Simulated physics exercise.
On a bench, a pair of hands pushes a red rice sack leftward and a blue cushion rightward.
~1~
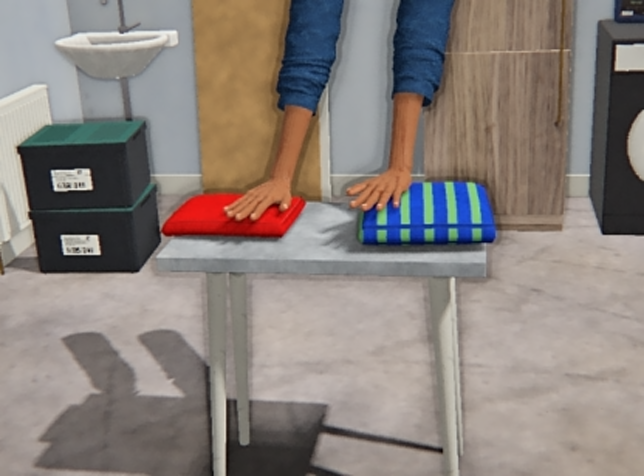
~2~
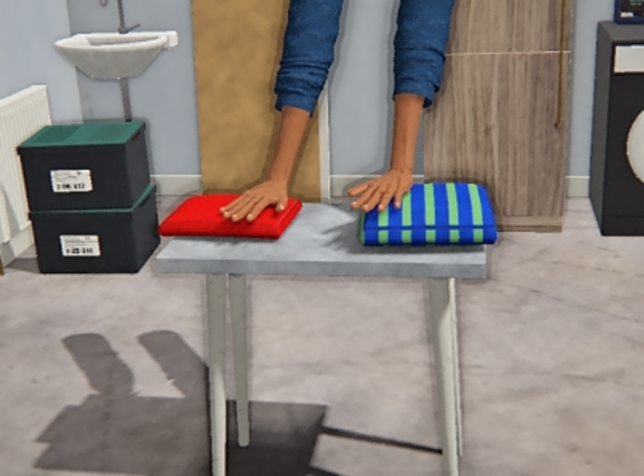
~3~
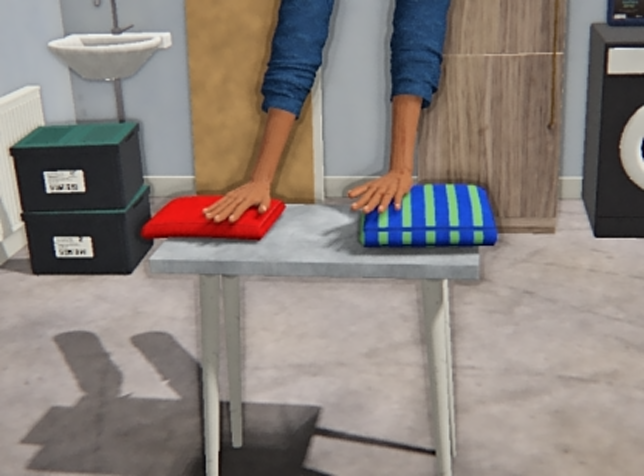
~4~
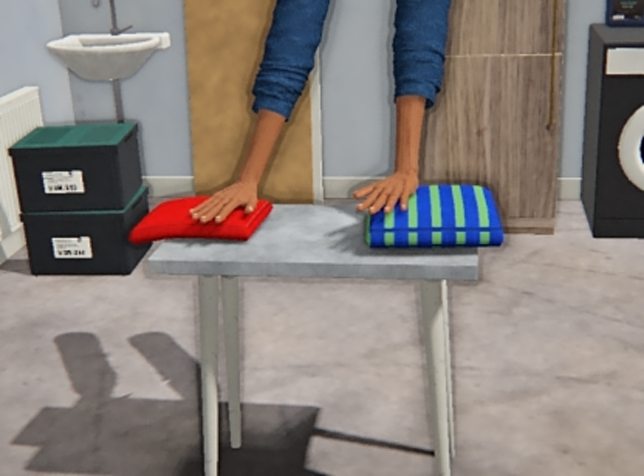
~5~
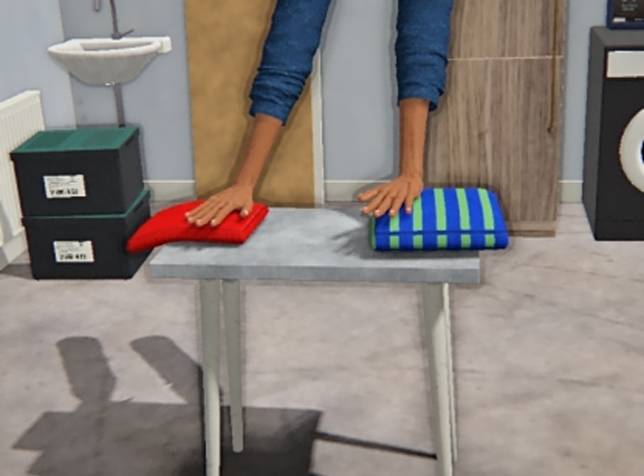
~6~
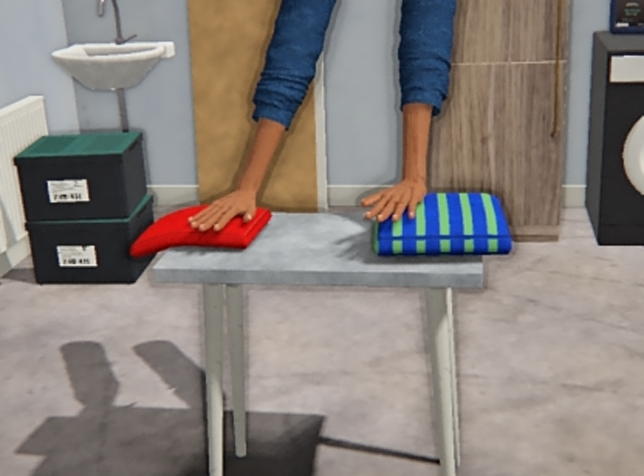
In this clip, two hands rest on a red sack and a blue and green striped cushion on a grey table, sliding the sack leftward until its end sags over the edge, then nudging the cushion slightly rightward.
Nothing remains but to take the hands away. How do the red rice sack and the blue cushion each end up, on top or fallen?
As I see it, red rice sack: On, blue cushion: On.
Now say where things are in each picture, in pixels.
In the first frame, rice sack tip (172, 222); cushion tip (490, 224).
In the second frame, rice sack tip (170, 223); cushion tip (491, 225).
In the third frame, rice sack tip (153, 226); cushion tip (491, 226).
In the fourth frame, rice sack tip (141, 231); cushion tip (497, 227).
In the fifth frame, rice sack tip (139, 240); cushion tip (502, 230).
In the sixth frame, rice sack tip (142, 245), about a third past the edge; cushion tip (505, 235), a small part past the edge.
Then, 0.24 s on from there, rice sack as it was left; cushion as it was left.
In the end, rice sack as it was left; cushion as it was left. The red rice sack holds its place and the blue cushion stays up there.
